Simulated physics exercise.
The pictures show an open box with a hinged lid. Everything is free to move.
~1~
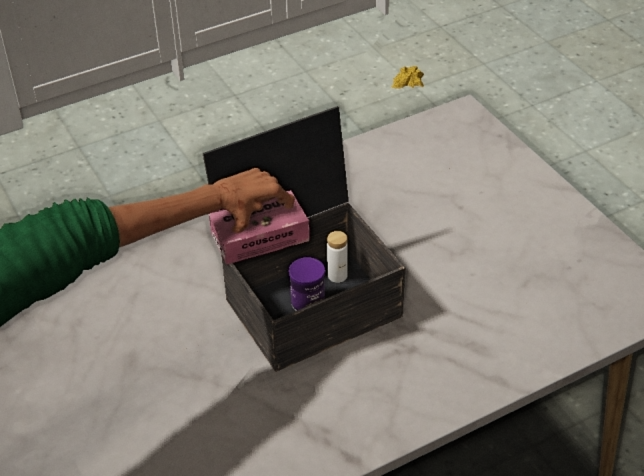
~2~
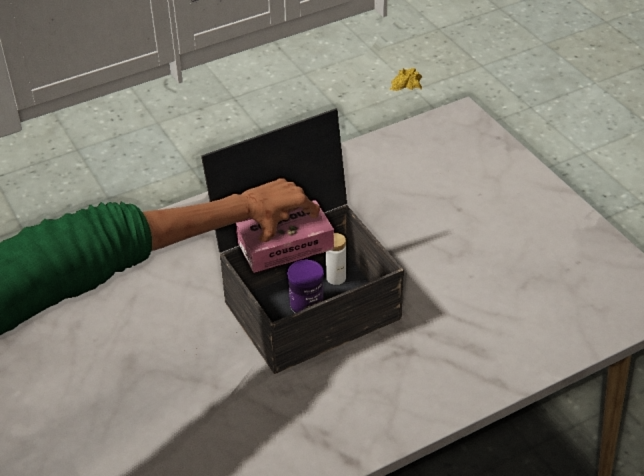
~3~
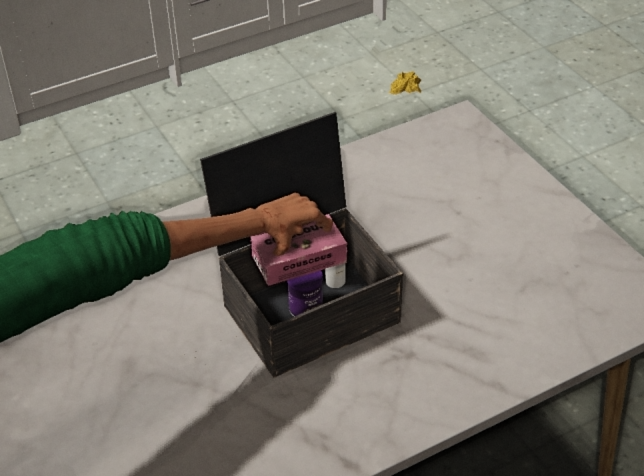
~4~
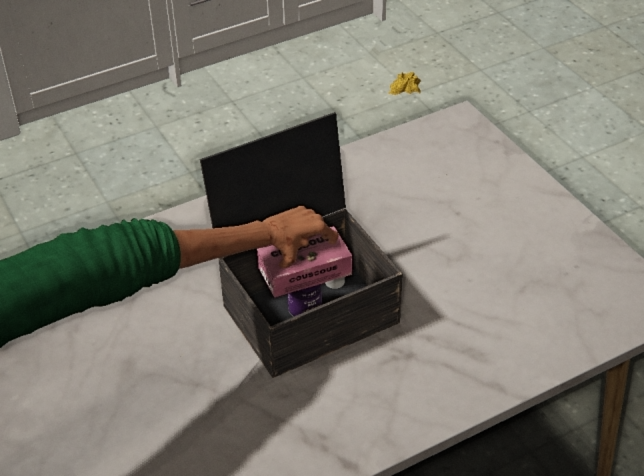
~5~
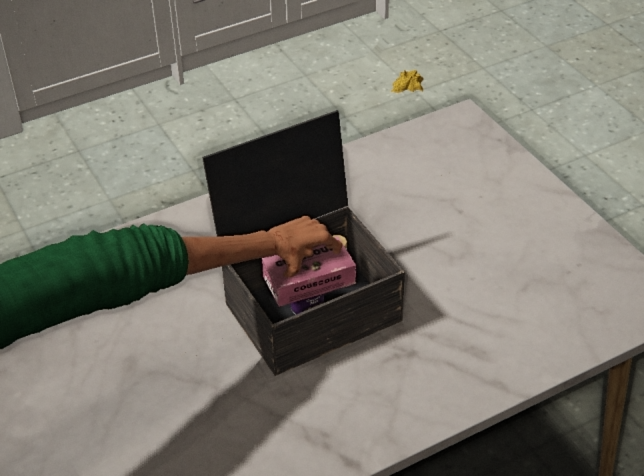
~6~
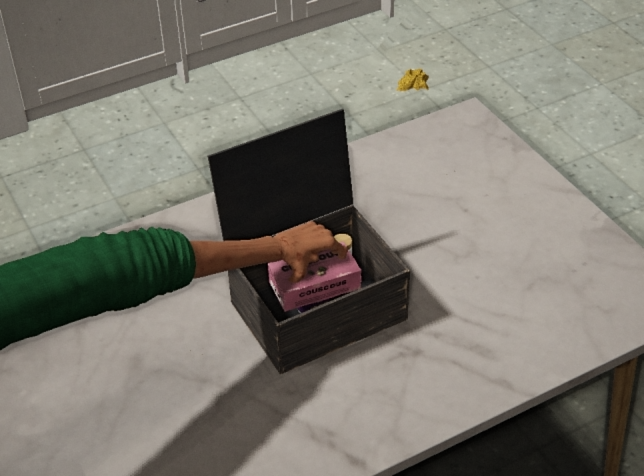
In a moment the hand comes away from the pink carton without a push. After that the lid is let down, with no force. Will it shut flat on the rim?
As it turns out, it sits on the rim.
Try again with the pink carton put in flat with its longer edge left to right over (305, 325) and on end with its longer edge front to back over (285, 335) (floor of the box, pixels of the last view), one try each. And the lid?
In the first case it shuts flat; in the second case it will not close.
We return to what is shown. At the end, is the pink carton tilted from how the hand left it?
The pink carton tips.
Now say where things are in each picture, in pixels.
The first frame shows still above its spot; pink carton (259, 227); purple tin (308, 287).
The second frame shows still above its spot; pink carton (285, 236); purple tin (306, 289).
The third frame shows still above its spot; pink carton (299, 249); purple tin (305, 292).
The fourth frame shows still above its spot; pink carton (305, 262).
The fifth frame shows still above its spot; pink carton (309, 271).
The sixth frame shows put in, still held; pink carton (315, 276).
Then, 0.90 s after the last picture, lid starting down; pink carton on its side near (323, 313).
Then, 1.60 s after the last picture, lid 57° above the rim; pink carton on its side near (323, 313).
Then, 2.00 s after the last picture, lid 12° above the rim; pink carton on its side near (323, 313).
At rest, lid shut; tipped over in the box, pink carton; the other 2 in place. Seen from the same camera at the end, pink carton near (323, 313).
